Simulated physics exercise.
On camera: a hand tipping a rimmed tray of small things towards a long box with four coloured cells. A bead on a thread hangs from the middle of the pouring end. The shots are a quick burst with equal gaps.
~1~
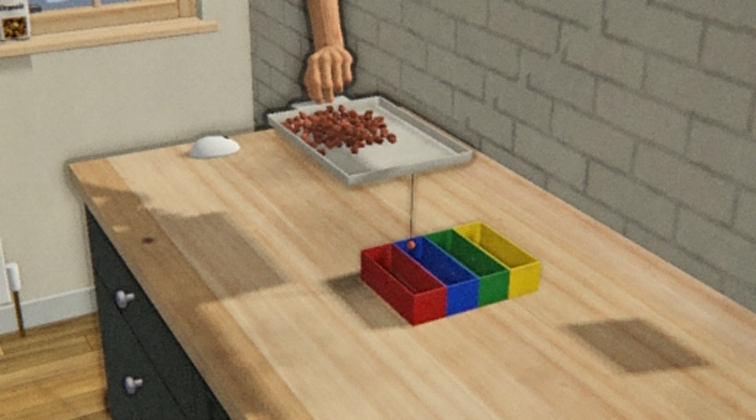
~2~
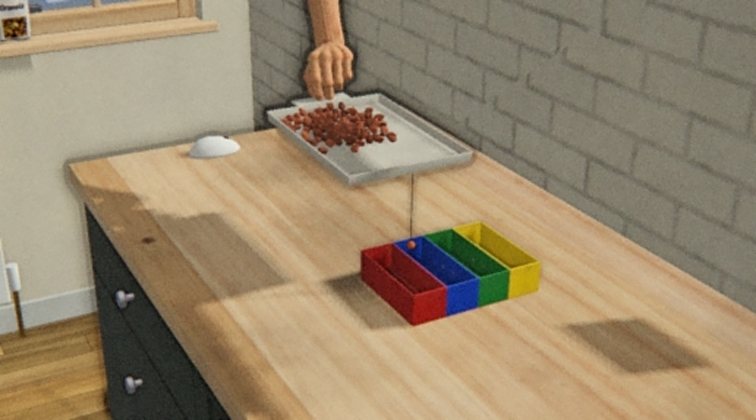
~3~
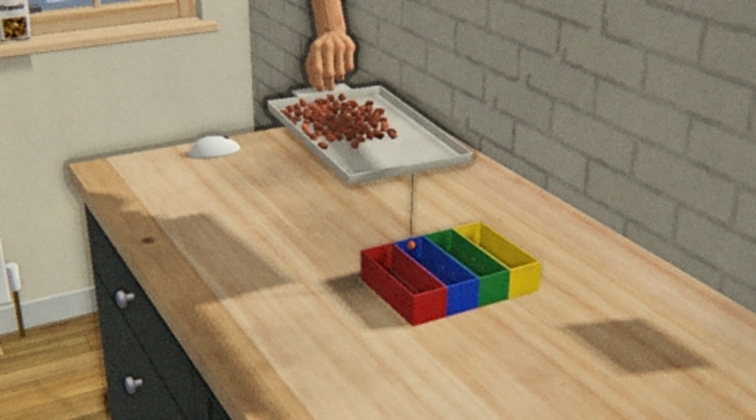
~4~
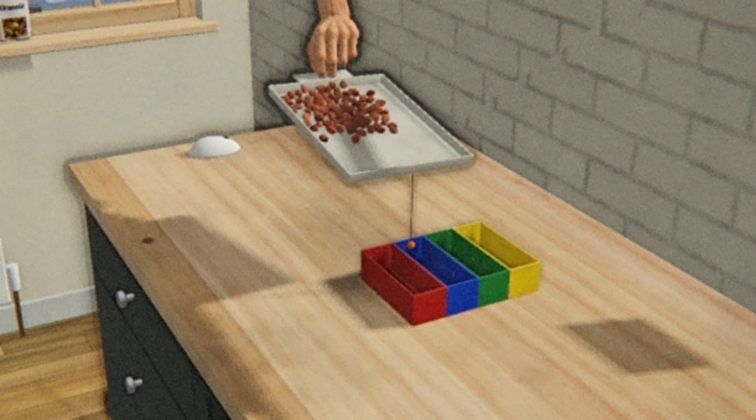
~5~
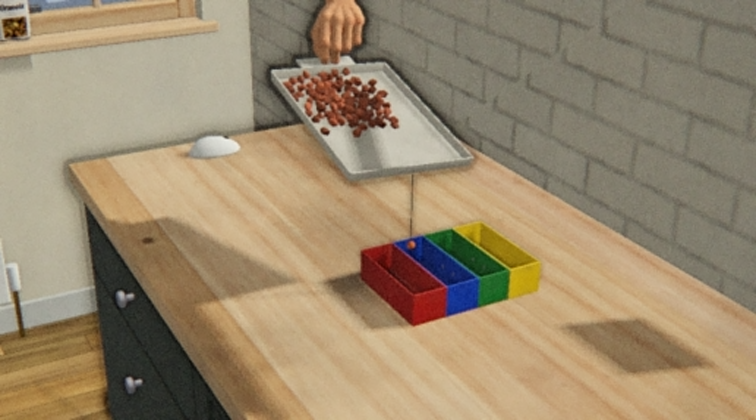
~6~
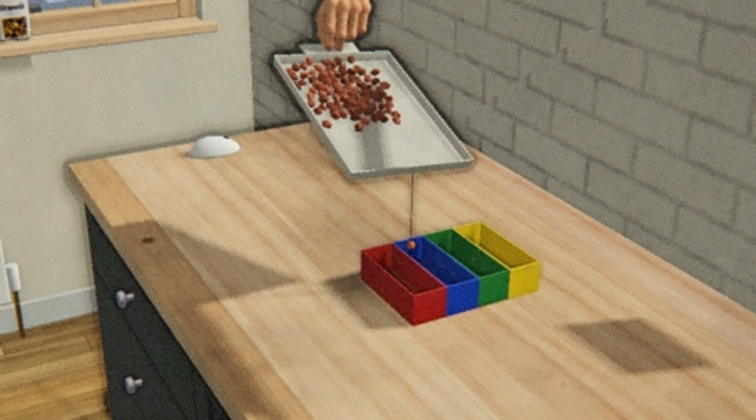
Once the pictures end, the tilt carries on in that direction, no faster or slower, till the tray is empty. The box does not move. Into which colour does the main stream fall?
Fullest: The green cell.
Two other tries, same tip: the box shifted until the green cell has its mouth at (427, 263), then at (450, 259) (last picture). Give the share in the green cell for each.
The first gives 20 %, the second 40 %.
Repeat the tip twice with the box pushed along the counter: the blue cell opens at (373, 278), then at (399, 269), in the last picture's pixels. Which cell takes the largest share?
At the first place yellow, at the second yellow.
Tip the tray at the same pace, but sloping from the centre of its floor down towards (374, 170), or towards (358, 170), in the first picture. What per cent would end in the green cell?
The first gives 0 %, the second 0 %.
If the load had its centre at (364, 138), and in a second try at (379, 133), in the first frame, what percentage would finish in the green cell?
Near 50 % and 50 %.
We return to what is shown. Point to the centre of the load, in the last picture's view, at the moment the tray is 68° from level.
Near (445, 163).
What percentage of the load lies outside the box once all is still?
Roughly 10 in a hundred.
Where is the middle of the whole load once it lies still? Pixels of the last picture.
Around (472, 281).
Soon, tray tipped steeply; most on the tray; about a quarter falling or outside the box.
A while on, tray tipped past a quarter turn; a small part on the tray; about a third in the green cell; a small part in the yellow cell; a small part in the blue cell; a small part in the red cell; about a quarter falling or outside the box.
Towards the end, tray tipped past a quarter turn; about half in the green cell; about a quarter in the yellow cell; about a quarter in the blue cell; a small part in the red cell; a small part falling or outside the box.
Finally, tray tipped past a quarter turn; about half in the green cell; about a quarter in the yellow cell; about a quarter in the blue cell; a small part in the red cell; a small part outside the box.
